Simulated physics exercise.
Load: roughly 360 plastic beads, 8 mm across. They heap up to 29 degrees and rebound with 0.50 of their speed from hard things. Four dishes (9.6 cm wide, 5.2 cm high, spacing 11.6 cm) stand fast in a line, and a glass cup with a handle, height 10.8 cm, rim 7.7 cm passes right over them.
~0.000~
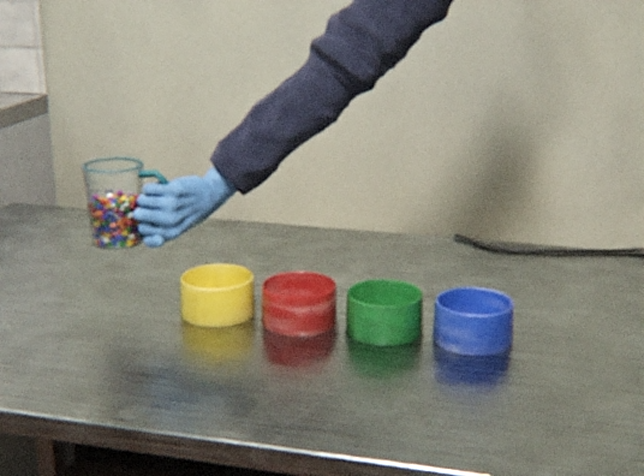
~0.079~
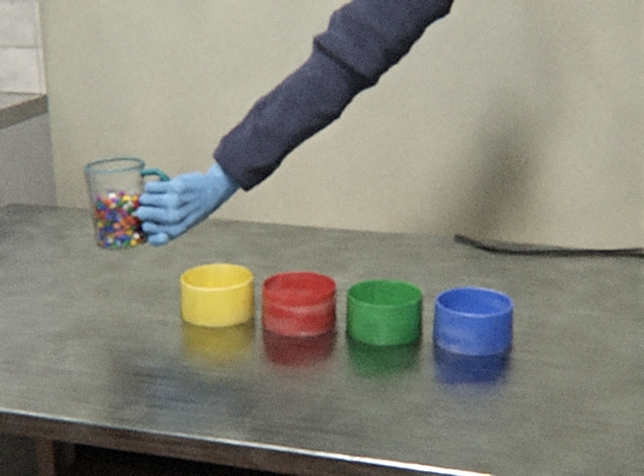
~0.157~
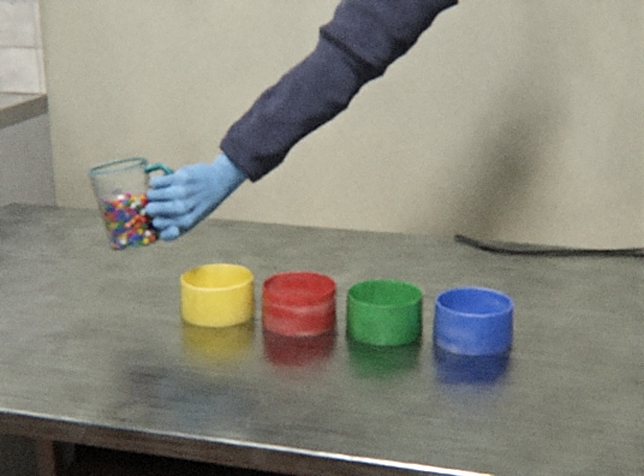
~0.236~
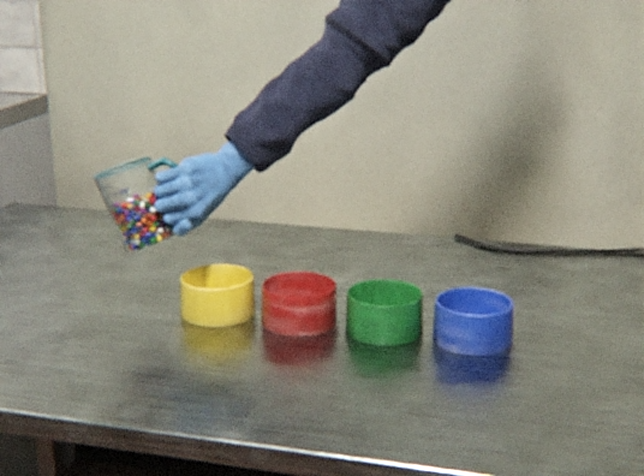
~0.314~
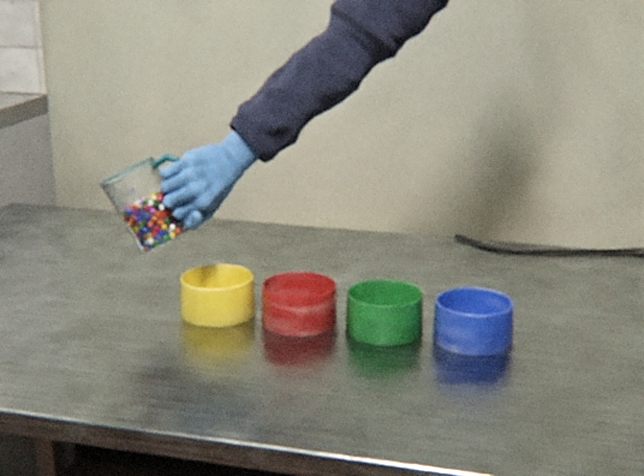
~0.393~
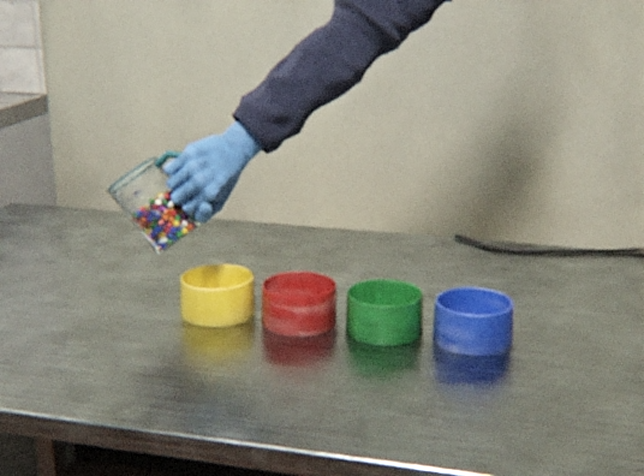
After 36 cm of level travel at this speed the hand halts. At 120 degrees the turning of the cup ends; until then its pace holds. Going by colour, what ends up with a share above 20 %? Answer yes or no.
Red dish: No; blue dish: No; green dish: No; yellow dish: Yes; on the counter: No.
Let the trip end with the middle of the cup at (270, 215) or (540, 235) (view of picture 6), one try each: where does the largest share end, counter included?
The winner: Yellow; yellow.
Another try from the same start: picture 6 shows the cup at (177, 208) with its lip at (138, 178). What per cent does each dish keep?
Red 90, blue 0, green 0, yellow 0.
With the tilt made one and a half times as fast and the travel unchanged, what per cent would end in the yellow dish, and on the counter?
Then: Yellow 40; counter 60.
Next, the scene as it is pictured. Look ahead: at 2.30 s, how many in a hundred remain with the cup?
Some 0 per cent of the load.
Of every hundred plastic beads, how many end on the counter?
Some 10 per cent.
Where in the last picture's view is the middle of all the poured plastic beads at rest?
Near (221, 298).
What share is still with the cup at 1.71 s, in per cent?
Some 0 per cent of the load.
After 1.19 s, tilt 120 degrees; cup holds 65 %, yellow 30 %.
After 1.71 s, tilt 120 degrees; cup holds 0 %, yellow 90 %.
Then, at 2.30 s, tilt 120 degrees; cup holds 0 %, yellow 90 %.
At rest (2.6 s), red 0 %, blue 0 %, green 0 %, yellow 90 %, counter 10 %.
